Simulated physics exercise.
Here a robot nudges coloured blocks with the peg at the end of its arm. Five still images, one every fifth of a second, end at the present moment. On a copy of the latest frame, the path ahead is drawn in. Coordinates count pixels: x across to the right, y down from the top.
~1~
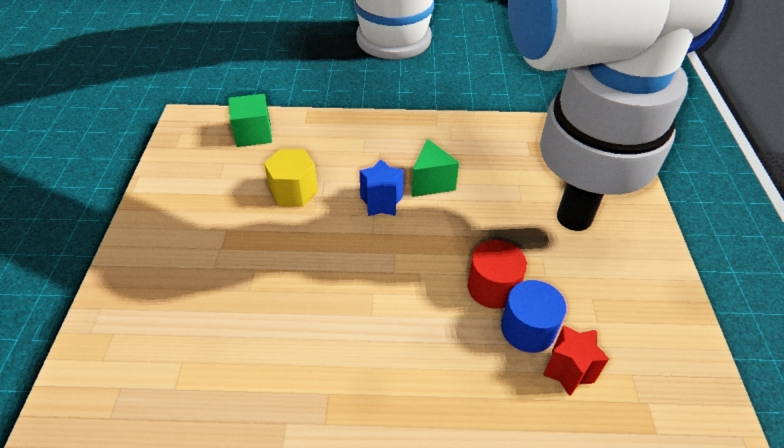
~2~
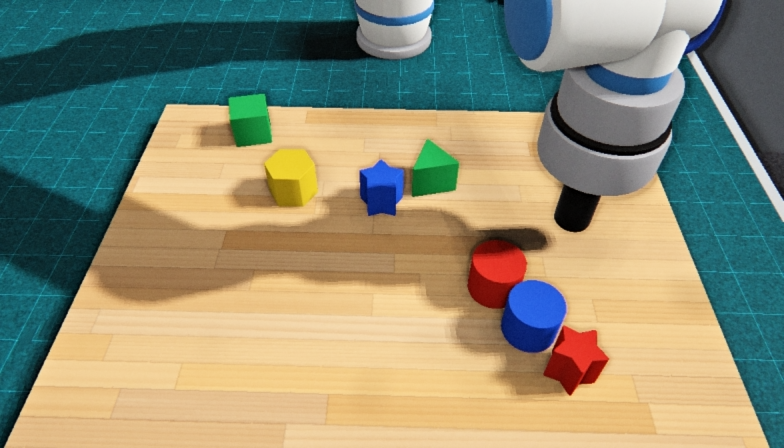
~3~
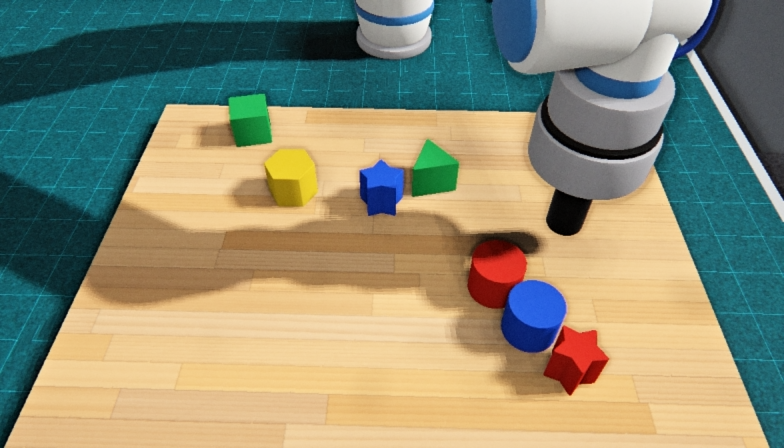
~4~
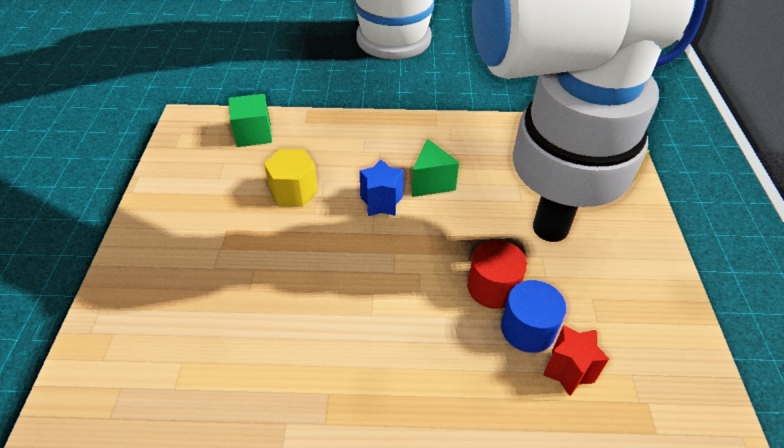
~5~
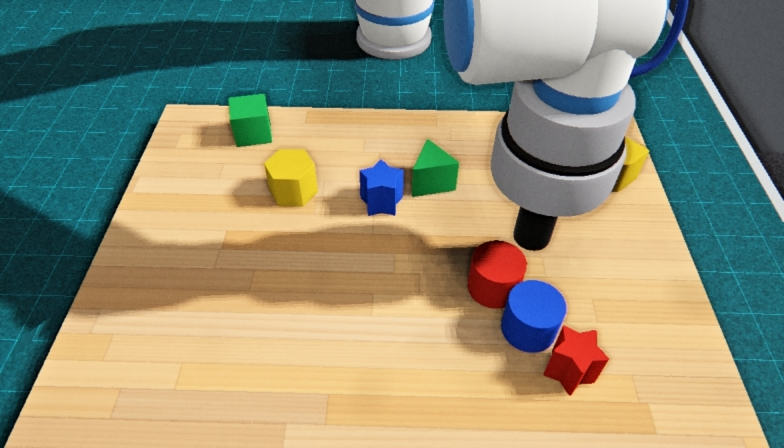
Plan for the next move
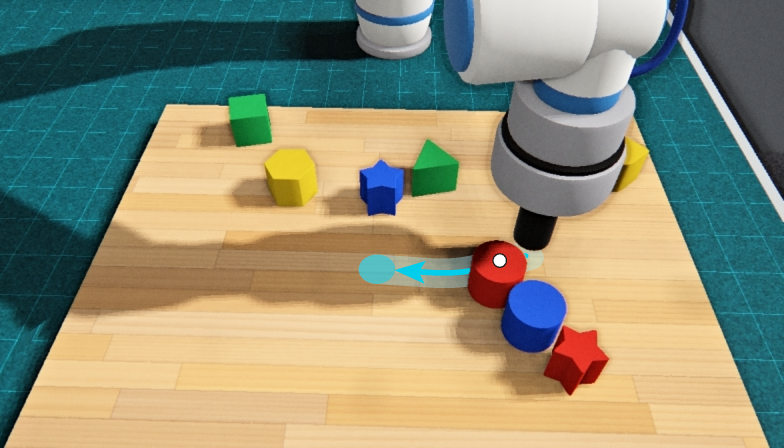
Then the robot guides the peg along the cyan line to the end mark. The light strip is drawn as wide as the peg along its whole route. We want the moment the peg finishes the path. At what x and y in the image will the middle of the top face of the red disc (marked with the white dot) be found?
If I read the scene right, the answer is (471, 283).
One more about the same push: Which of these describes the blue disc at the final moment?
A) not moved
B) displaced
That would be A.
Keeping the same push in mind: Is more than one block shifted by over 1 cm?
No, that is not what happens.
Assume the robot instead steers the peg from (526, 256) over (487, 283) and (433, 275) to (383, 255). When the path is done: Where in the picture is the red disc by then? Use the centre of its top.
(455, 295)
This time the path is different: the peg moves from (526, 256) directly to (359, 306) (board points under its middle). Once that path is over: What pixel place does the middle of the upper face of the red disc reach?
Top centre: (464, 291).
The line goes from (526, 256) over (480, 269) and (429, 272) to (377, 269); the dot is on the red disc.
What follows on the original path. One third of the way, peg (483, 252); red disc (479, 278).
Two thirds of the way, peg (430, 255); red disc (471, 283).
At the end, peg (377, 252); red disc (471, 283); blue disc unmoved.
